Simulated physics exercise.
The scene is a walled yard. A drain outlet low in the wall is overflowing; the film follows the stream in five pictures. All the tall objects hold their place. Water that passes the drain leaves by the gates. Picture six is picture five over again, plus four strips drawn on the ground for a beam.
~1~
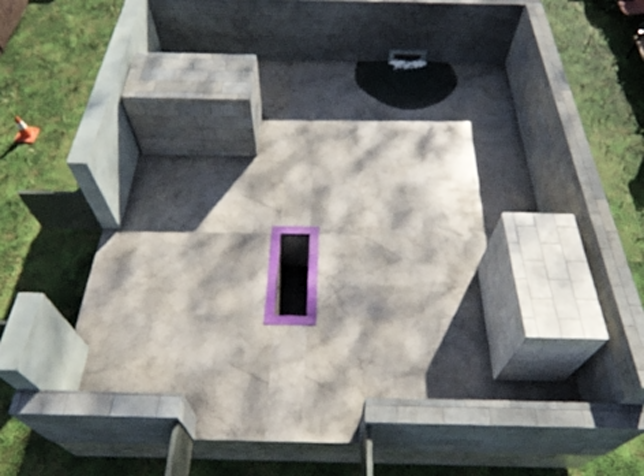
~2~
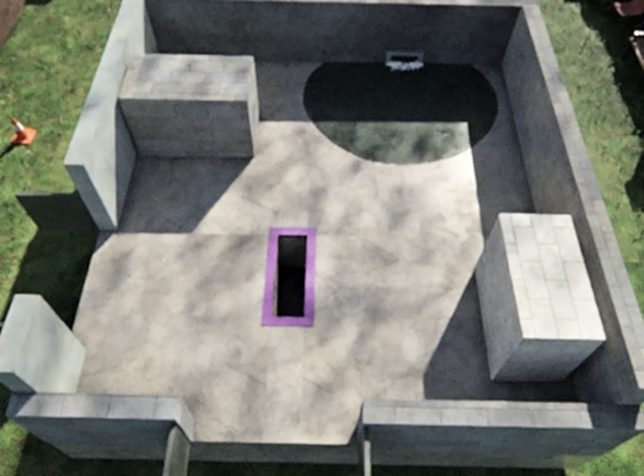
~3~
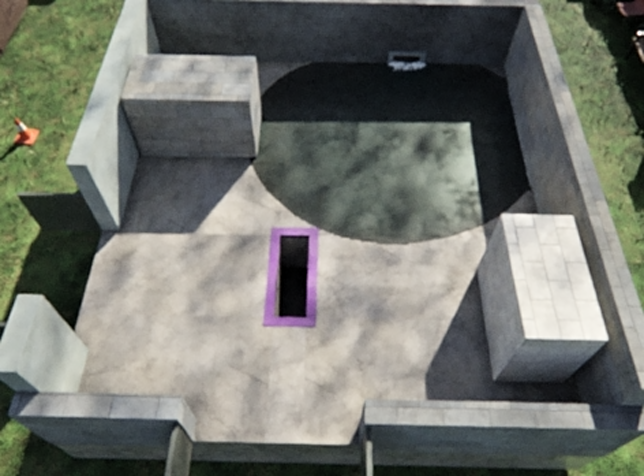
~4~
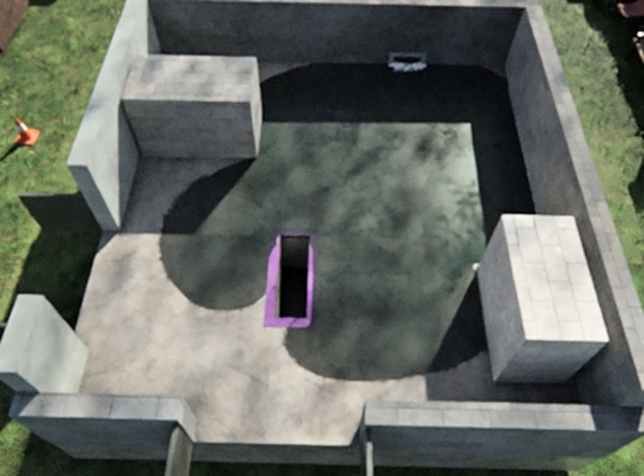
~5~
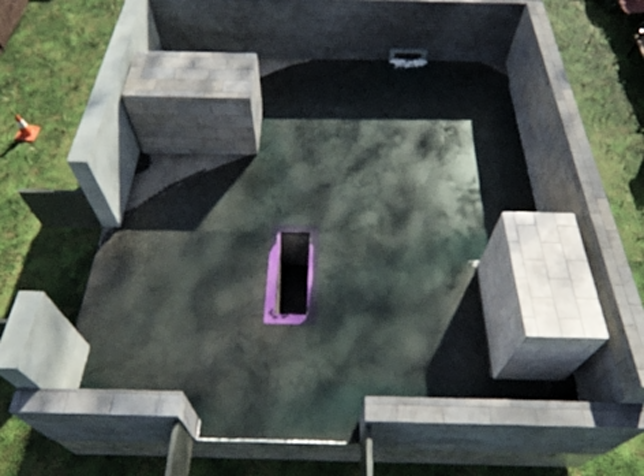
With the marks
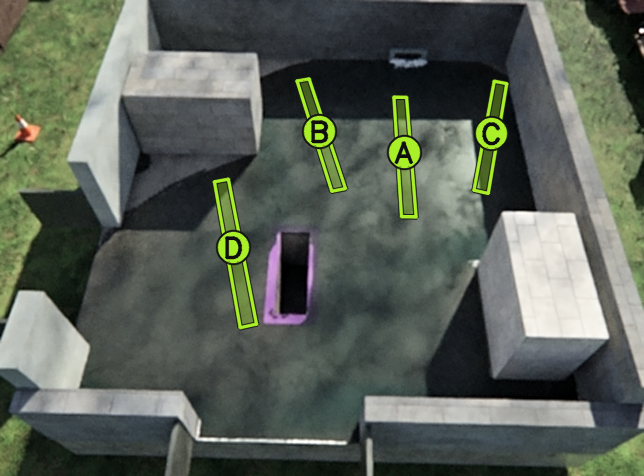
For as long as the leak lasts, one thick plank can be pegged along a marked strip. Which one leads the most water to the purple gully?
Place D.
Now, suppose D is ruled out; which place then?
That is place C.
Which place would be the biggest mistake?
That is place B.
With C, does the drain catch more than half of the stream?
No, it does not.
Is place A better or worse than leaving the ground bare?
Place A is worse.
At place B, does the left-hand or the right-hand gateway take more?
More leaves on the right.
On the marked copy, A from (408, 216) to (400, 97); B from (303, 79) to (338, 189); C from (481, 191) to (500, 82); D from (221, 180) to (248, 325).
If A is chosen, about 19 % of the stream runs into the purple gully, about 80 % out by the gates.
If B is chosen, about 11 % of the stream runs into the purple gully, about 88 % out by the gates.
If C is chosen, about 30 % of the stream runs into the purple gully, about 69 % out by the gates.
If D is chosen, about 43 % of the stream runs into the purple gully, about 56 % out by the gates.
